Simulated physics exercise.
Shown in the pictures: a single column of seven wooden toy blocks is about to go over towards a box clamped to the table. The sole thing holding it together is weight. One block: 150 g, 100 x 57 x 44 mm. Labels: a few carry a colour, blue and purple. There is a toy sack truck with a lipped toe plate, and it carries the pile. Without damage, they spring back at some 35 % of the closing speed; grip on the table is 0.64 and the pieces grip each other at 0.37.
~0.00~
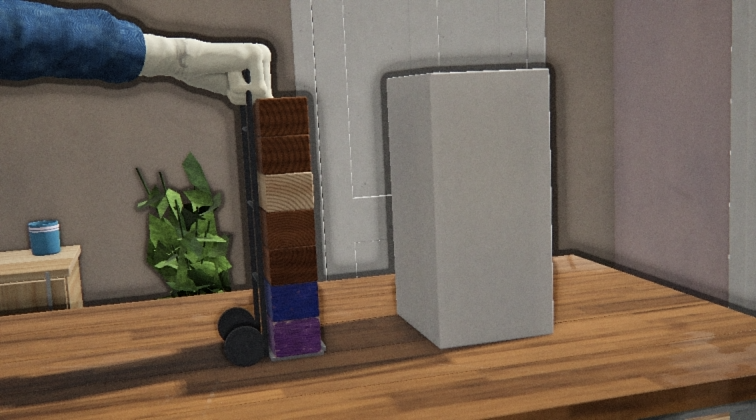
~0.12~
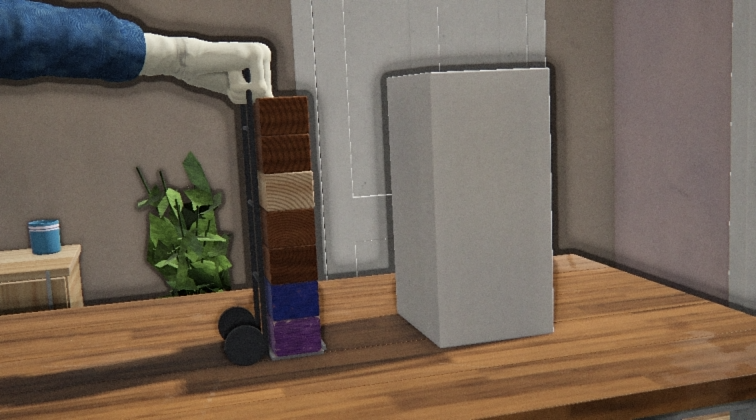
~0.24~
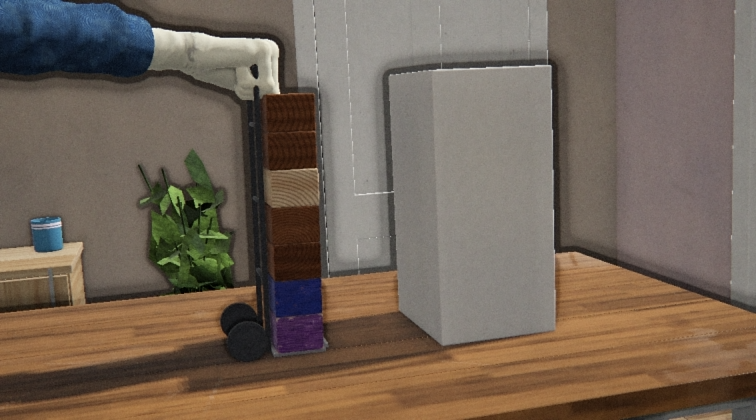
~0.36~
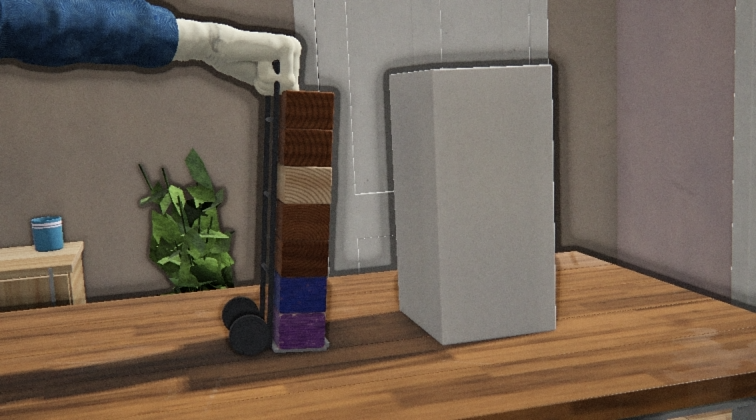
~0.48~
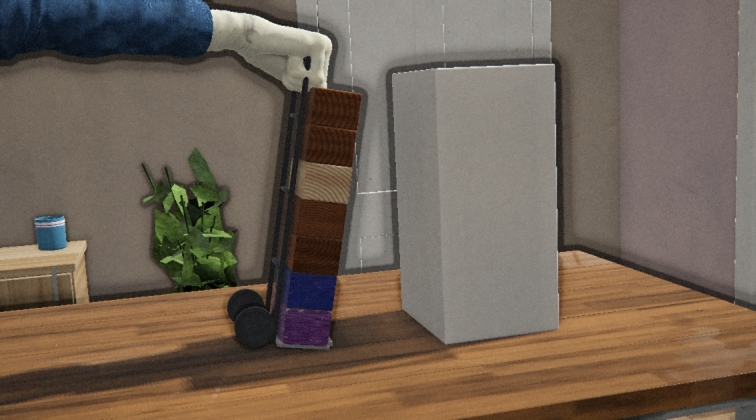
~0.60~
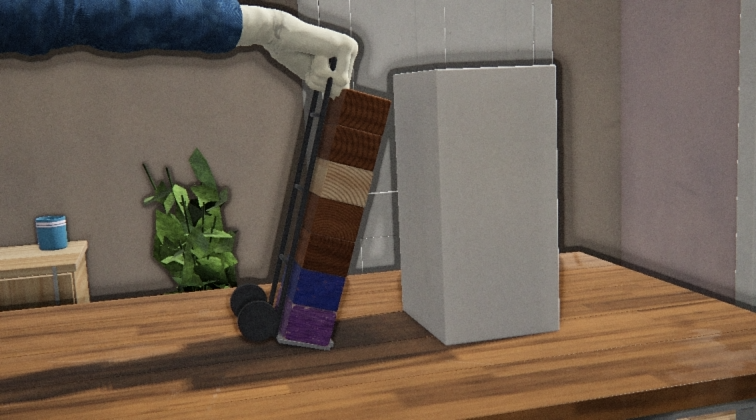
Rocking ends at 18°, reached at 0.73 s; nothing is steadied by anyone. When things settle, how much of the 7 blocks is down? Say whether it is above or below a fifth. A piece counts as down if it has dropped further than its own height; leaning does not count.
My guess is a smaller share than a fifth ends down.
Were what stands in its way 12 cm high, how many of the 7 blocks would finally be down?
5.
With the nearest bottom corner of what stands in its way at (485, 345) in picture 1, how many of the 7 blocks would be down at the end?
4.
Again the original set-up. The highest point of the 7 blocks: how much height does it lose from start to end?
The top ends up some 0 cm lower.
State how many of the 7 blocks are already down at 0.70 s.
Count by then: 0.
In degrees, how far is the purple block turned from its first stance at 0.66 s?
Angle from initial pose, roughly 20 deg - estimate.
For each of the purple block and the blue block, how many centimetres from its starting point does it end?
Result: Purple at 2 cm, blue at 4 cm.
After 0.66 s, none of the 7 blocks down, 7 disturbed; blue block leaning 22°; purple block leaning 22°.
After 0.70 s, none of the 7 blocks down, 7 disturbed; blue block leaning 27°; purple block leaning 27°.
After 0.76 s, none of the 7 blocks down, 7 disturbed; blue block leaning 31°; purple block leaning 31°.
At rest (1.8 s), none of the 7 blocks down, 7 disturbed; blue block leaning 31°; purple block leaning 31°. That is 0 per cent. As the last picture would show them, middles, blue block near (329, 283), purple block near (309, 312).
